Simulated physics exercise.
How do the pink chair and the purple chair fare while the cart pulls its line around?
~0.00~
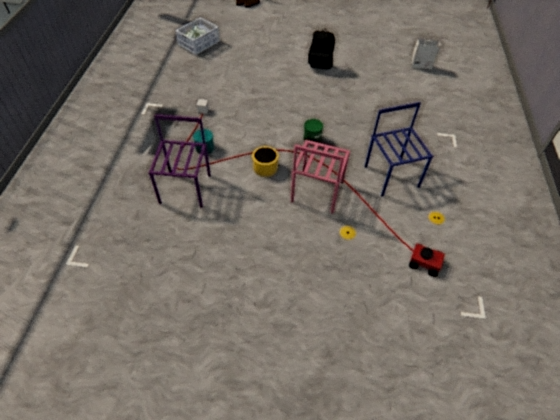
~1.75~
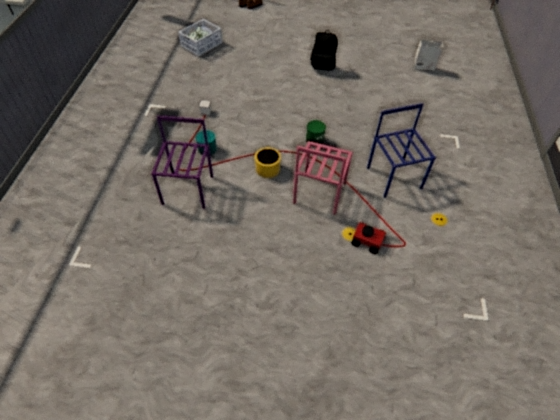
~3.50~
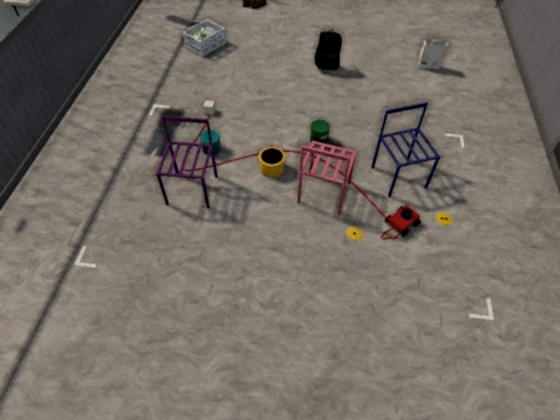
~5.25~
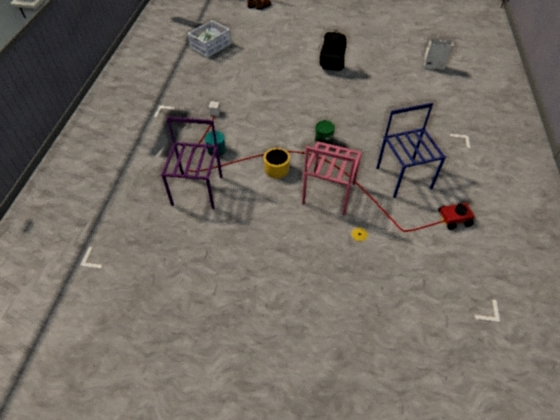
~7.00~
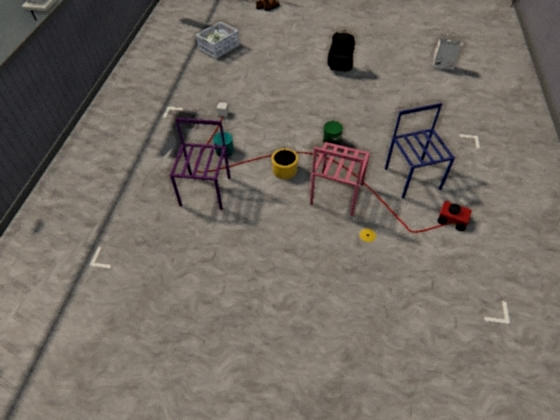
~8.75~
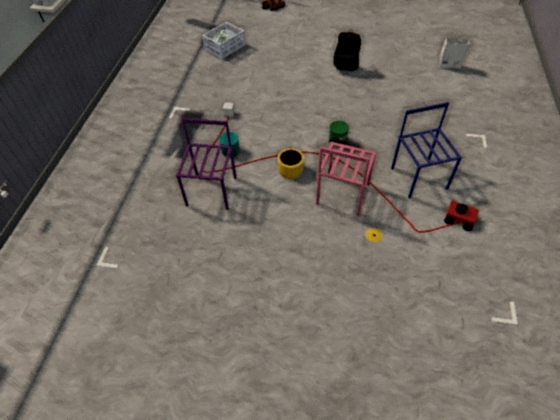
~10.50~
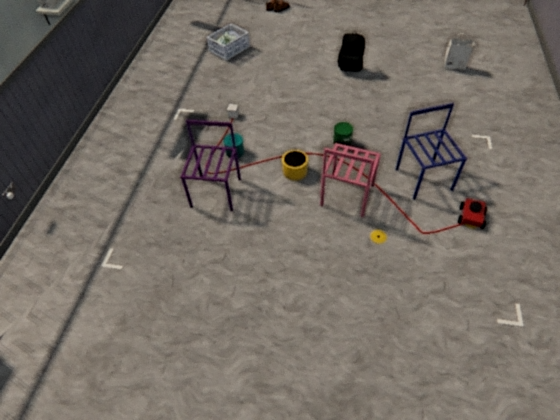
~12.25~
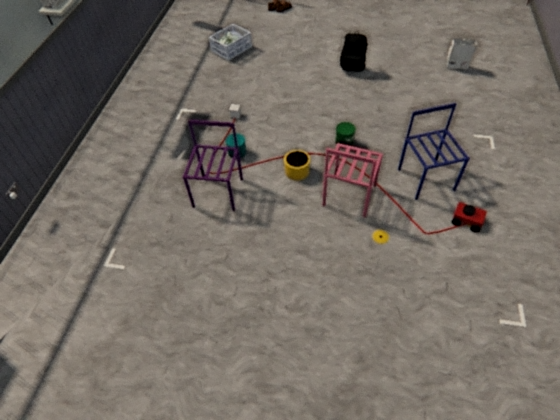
The pink chair stays where it stands, and the purple chair hardly stirs, with both still upright at the end.
